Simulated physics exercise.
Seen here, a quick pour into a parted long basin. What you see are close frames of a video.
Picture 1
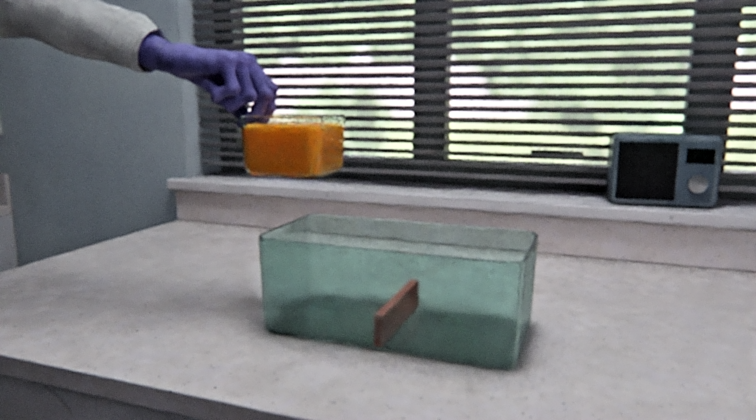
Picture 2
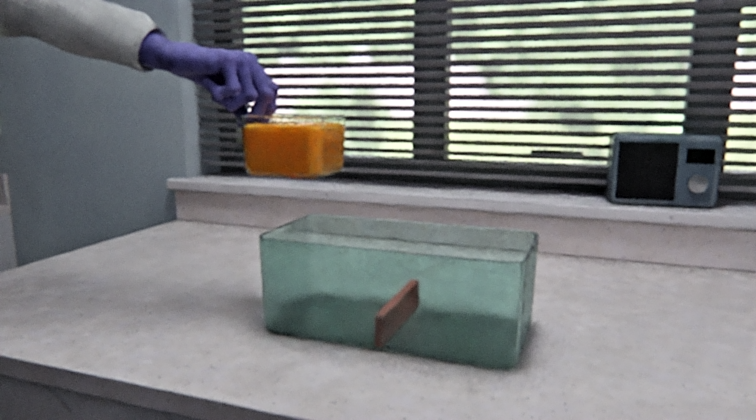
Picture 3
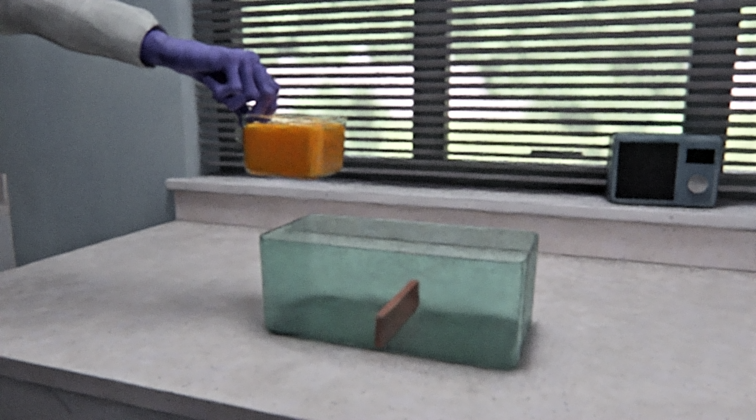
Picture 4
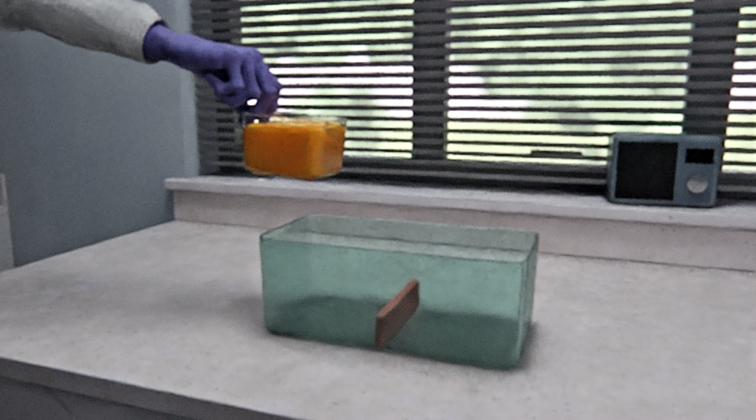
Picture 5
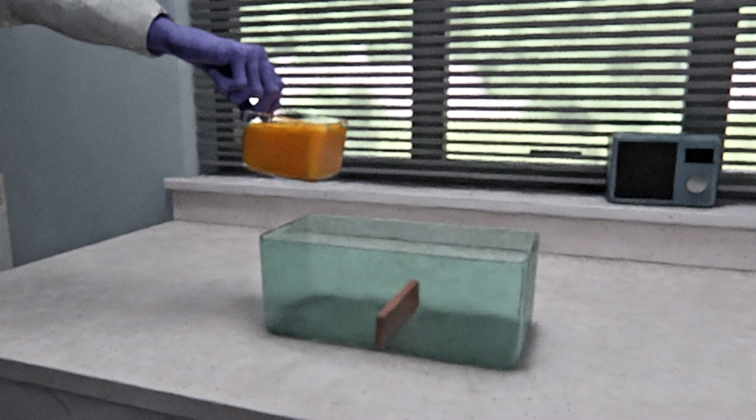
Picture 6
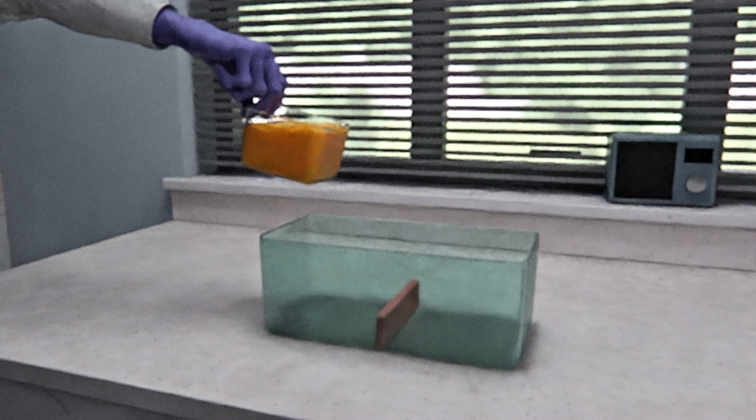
A purple-gloved hand held a clear container of orange juice above a long, greenish glass basin with a low brown divider, then slowly tilted it slightly, its right side dipping a little.
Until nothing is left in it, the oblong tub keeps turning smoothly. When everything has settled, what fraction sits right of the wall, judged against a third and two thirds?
It settles with less than one third on the right.
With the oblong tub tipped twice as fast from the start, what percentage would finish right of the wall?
Close to 10 out of every hundred.
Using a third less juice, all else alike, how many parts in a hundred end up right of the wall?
Close to 5 per cent.
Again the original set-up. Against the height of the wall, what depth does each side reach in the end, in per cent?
About 50 on the left and about 10 on the right.
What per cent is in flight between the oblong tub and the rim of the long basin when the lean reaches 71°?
Estimate: 30 per cent, roughly.
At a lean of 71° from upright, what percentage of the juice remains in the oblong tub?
It keeps around 55 per cent at that angle.
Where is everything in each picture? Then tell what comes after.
In the first picture, it leans 0°; its right rim is at (333, 118); the juice meets the walls at (260, 124) and (334, 125); the long basin's rim runs from (285, 226) to (531, 248); the wall's top is at (399, 297).
In the second picture, it leans 1°; its right rim is at (334, 118); the juice meets the walls at (260, 124) and (334, 126).
In the third picture, it leans 2°; its right rim is at (335, 120); the juice meets the walls at (261, 124) and (335, 127).
In the fourth picture, it leans 4°; its right rim is at (336, 122); the juice meets the walls at (261, 123) and (335, 127).
In the fifth picture, it leans 8°; its right rim is at (337, 124); the juice meets the walls at (262, 124) and (337, 127).
In the sixth picture, it leans 12°; its right rim is at (338, 128); the juice meets the walls at (262, 124) and (339, 127).
A moment on, the oblong tub is tipped part way and 53 per cent is still to pour, 16 is left of the wall and 1 right of it.
Next, the oblong tub is tipped right over and 8 per cent is still to pour, 63 is left of the wall and 22 right of it.
Then the oblong tub is tipped right over and 0 per cent is still to pour, 76 is left of the wall and 23 right of it.
Later the oblong tub is tipped right over and 0 per cent is still to pour, 76 is left of the wall and 24 right of it.
At rest 76 per cent lies left of the wall, 24 right of it and 1 outside.
